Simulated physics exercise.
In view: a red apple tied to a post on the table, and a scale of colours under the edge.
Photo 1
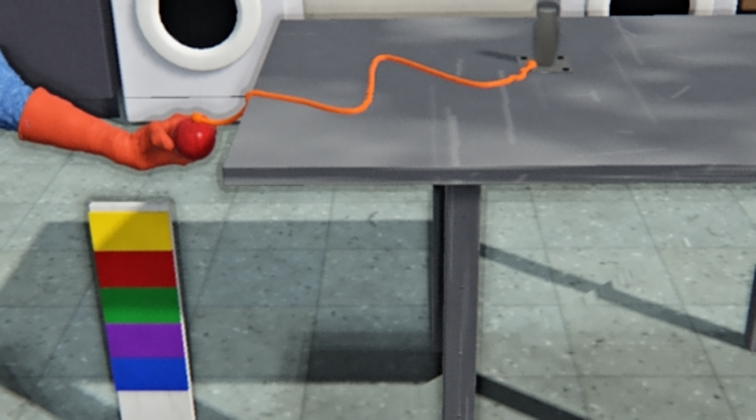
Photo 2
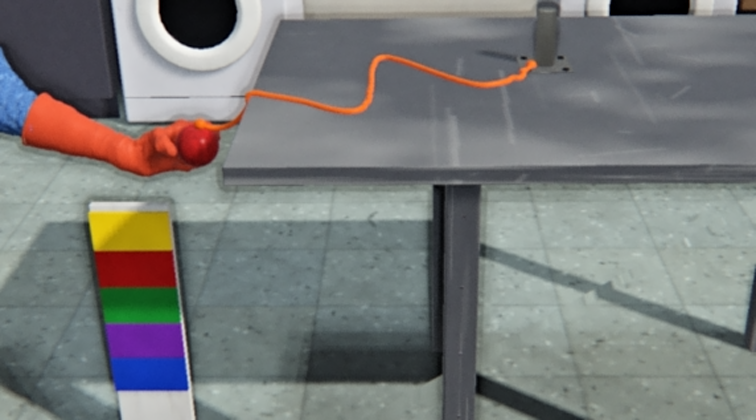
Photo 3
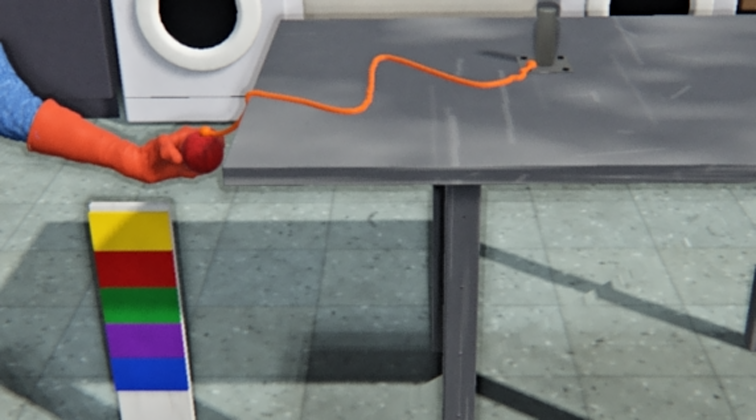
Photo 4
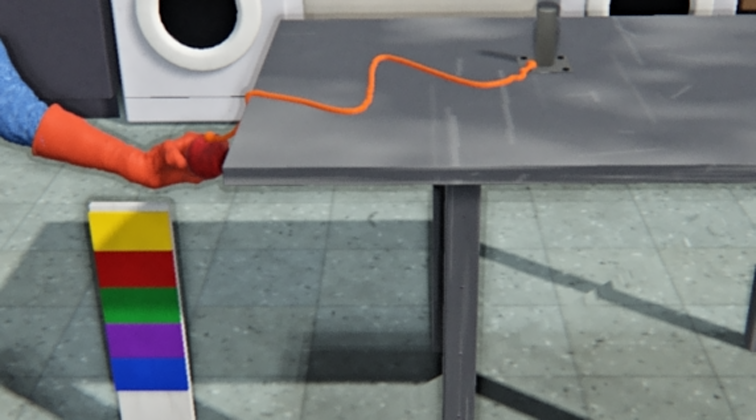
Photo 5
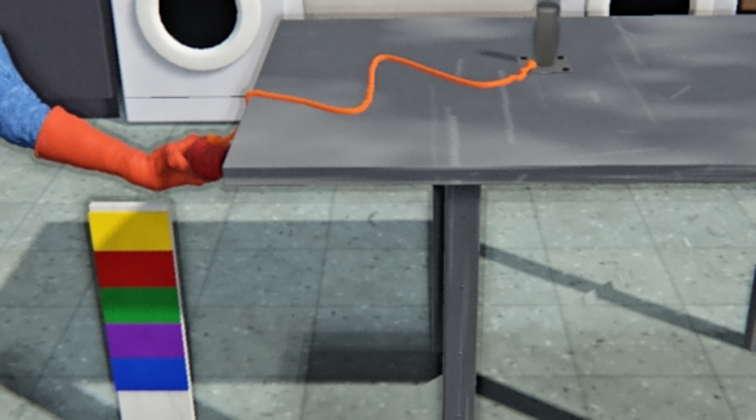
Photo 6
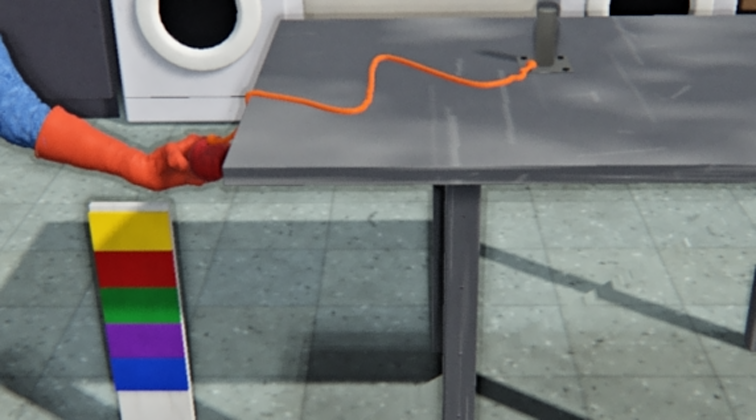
At first, a gloved hand holds a red apple beside the left edge of a gray table, tied by an orange cord to a post, above a scale of colours. The hand moves the apple slightly right and down, partly behind the table's corner, then stays nearly still while the cord lies unchanged.
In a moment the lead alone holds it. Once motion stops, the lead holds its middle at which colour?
At blue.
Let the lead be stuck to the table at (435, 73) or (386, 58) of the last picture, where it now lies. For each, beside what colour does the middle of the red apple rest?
Results, in sequence: Purple / green.
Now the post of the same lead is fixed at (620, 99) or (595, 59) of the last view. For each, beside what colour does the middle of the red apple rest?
The first case gives purple, the second gives purple.
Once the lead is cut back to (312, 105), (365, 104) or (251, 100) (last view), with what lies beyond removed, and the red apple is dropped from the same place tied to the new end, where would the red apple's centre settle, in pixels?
I'd put it around (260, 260) for the first cut, (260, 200) for the second and (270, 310) for the third.
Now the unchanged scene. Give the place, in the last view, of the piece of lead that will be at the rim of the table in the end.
The bit in question sits close to (372, 72).
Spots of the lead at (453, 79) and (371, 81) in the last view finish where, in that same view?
At (407, 72) for the first, at (256, 114) for the second.
Soon after, apple near (252, 375); level with blue.
After that, apple near (291, 351); level with blue.
In the end, apple near (277, 362); level with blue. At blue.
